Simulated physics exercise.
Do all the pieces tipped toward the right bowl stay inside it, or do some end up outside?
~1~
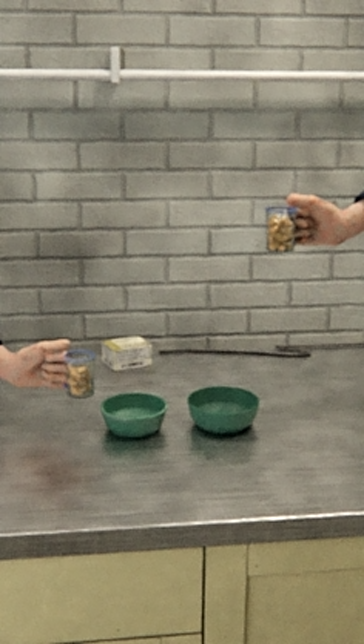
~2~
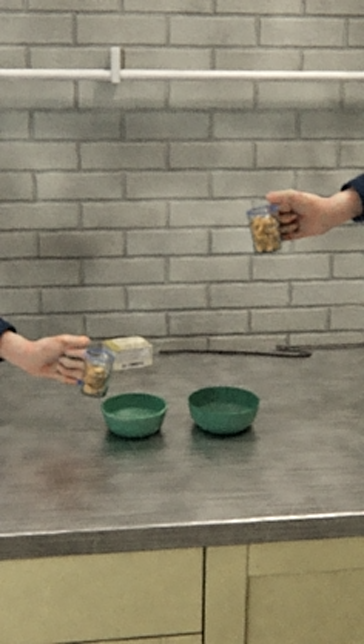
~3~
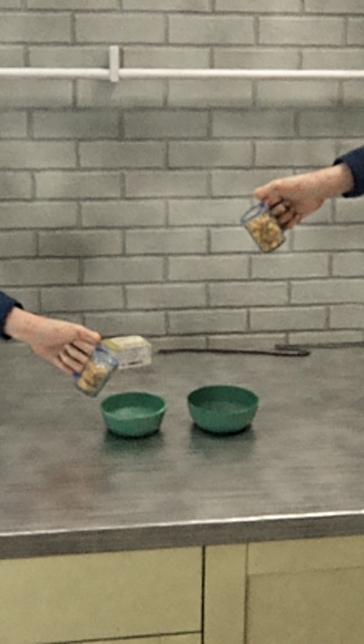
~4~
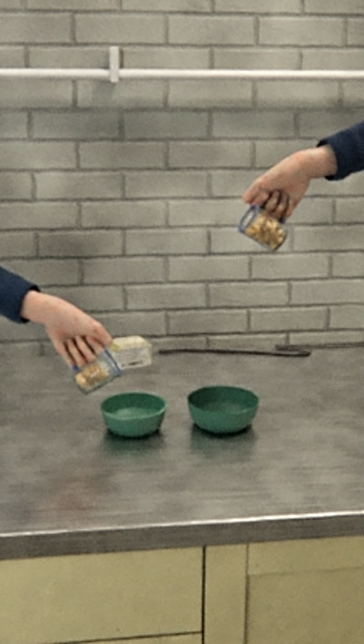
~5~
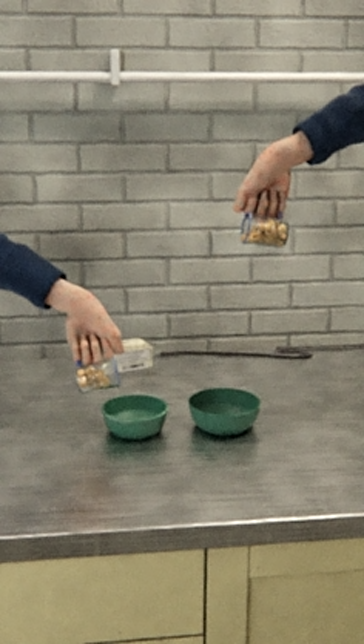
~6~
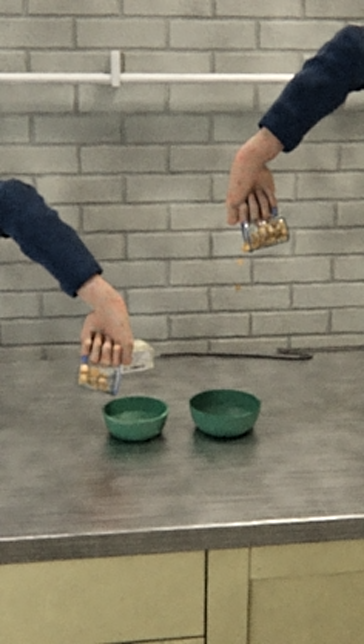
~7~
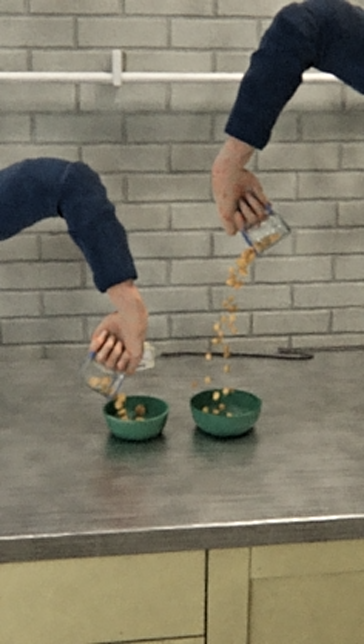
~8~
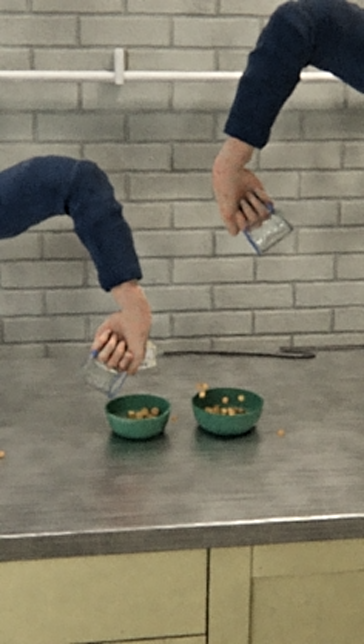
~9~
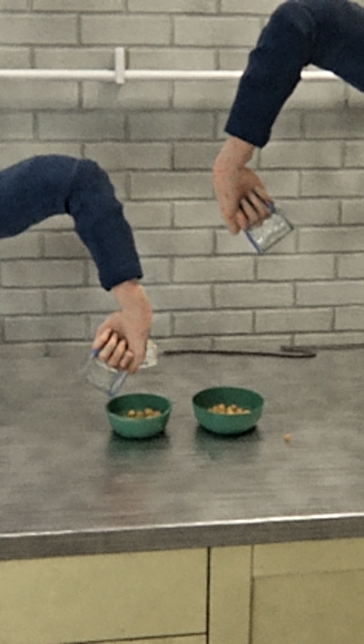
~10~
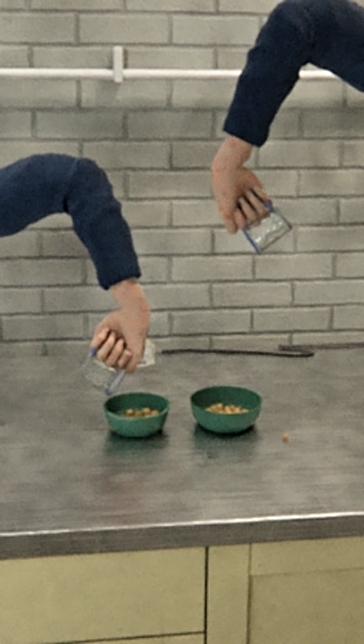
Some end up outside the right bowl, with a piece left lying on the counter beside it. The left bowl keeps all of its pieces.
